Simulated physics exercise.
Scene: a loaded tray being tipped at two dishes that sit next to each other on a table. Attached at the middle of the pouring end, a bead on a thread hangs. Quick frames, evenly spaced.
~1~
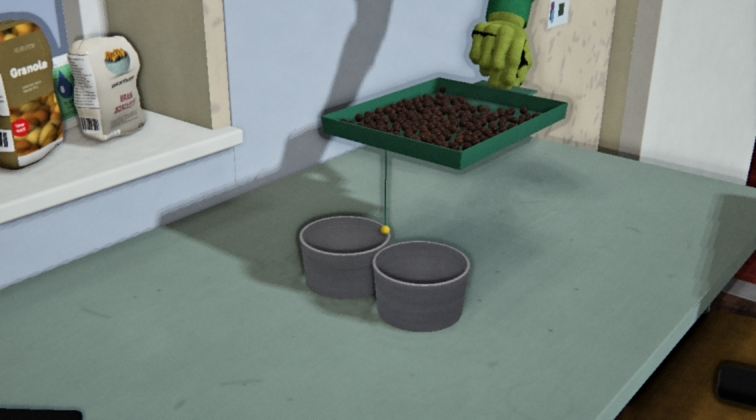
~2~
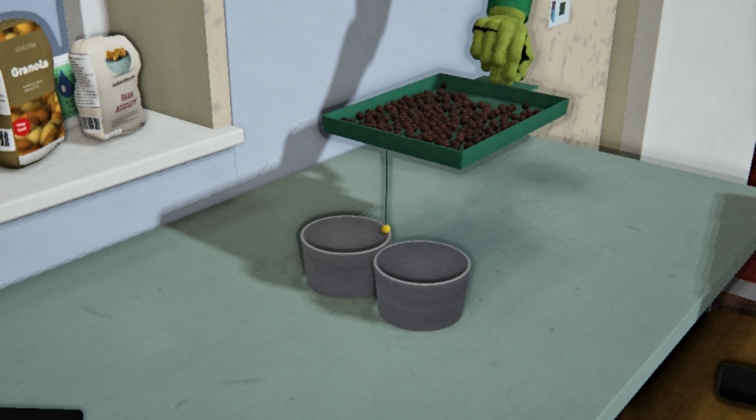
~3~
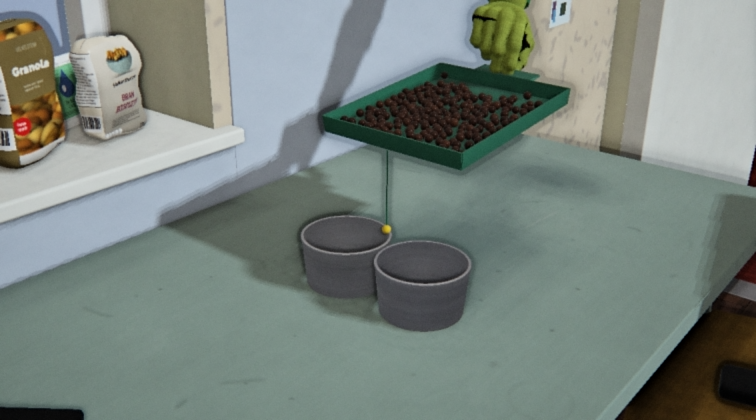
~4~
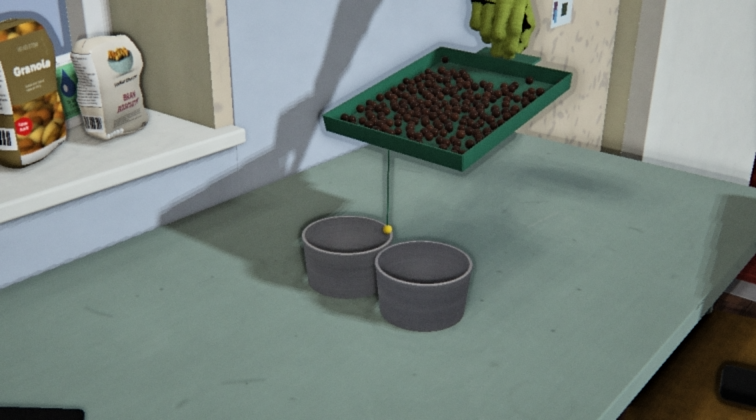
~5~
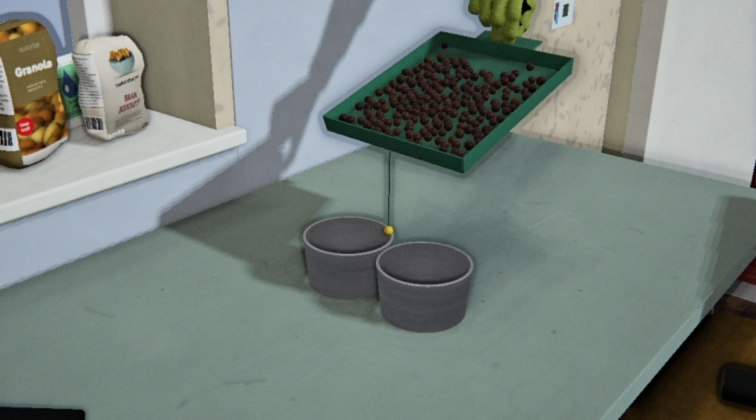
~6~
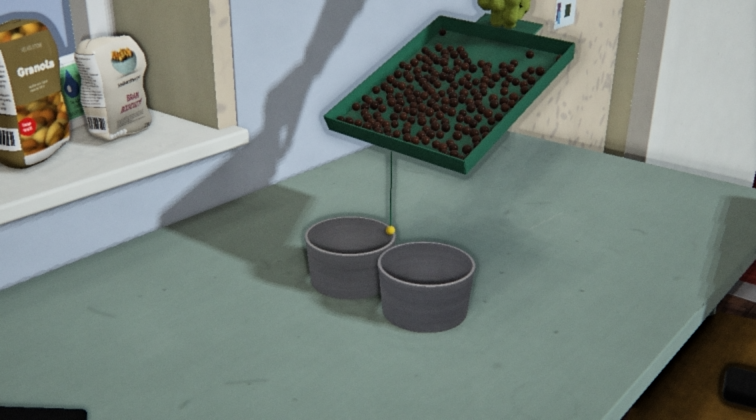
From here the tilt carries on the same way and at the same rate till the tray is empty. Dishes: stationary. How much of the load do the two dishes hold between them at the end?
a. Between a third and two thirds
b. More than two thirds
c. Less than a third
Between a third and two thirds.
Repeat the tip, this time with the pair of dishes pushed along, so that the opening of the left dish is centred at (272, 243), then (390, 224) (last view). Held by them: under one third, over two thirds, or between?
Taking the two places in turn, the answer is between a third and two thirds and then below one third.
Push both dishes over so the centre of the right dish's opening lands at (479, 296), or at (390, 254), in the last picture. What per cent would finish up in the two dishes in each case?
First placement: Some 70 %; second placement: Some 40 %.
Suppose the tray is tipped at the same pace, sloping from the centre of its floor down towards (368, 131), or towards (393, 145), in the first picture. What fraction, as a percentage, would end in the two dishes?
Lab note: Case 1 near 60 %, case 2 near 40 %.
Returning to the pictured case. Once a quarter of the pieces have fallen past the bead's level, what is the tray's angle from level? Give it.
At some 95 degrees.
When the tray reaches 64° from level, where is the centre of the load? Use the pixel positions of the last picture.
Centre estimate: (414, 118).
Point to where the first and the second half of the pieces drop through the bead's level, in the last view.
(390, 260), then (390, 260).
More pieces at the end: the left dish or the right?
That would be the right-hand one.
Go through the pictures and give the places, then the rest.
Corners of the pouring end at (324, 116) and (461, 151), level; middle of the load at (436, 121), chocolate balls; left dish at (316, 269); right dish at (392, 299); bead on its thread at (385, 230), in the first picture.
Corners of the pouring end at (325, 115) and (462, 151), level; middle of the load at (437, 118), in the second picture.
Corners of the pouring end at (325, 115) and (462, 152), tipped barely, lowest at the right corner; middle of the load at (438, 113), in the third picture.
Corners of the pouring end at (325, 115) and (462, 154), tipped a little, lowest at the right corner; middle of the load at (438, 106), in the fourth picture.
Corners of the pouring end at (325, 115) and (462, 157), tipped clearly, lowest at the right corner; middle of the load at (437, 101), about a quarter on the move, in the fifth picture.
Corners of the pouring end at (326, 116) and (464, 159), tipped clearly, lowest at the right corner; middle of the load at (435, 98), nearly all on the move; left dish at (321, 269); right dish at (397, 300), in the sixth picture.
Soon after the last picture, tray tipped steeply; nearly all on the tray; a stray few in the air.
A little later, tray tipped past a quarter turn; about a quarter on the tray; about a quarter in the right dish; a stray few in the left dish; about a quarter outside both; about a quarter in the air.
Later still, tray tipped past a quarter turn; about a third in the right dish; a small part in the left dish; about half outside both.
By the end, tray tipped past a quarter turn; about a third in the right dish; a small part in the left dish; about half outside both.
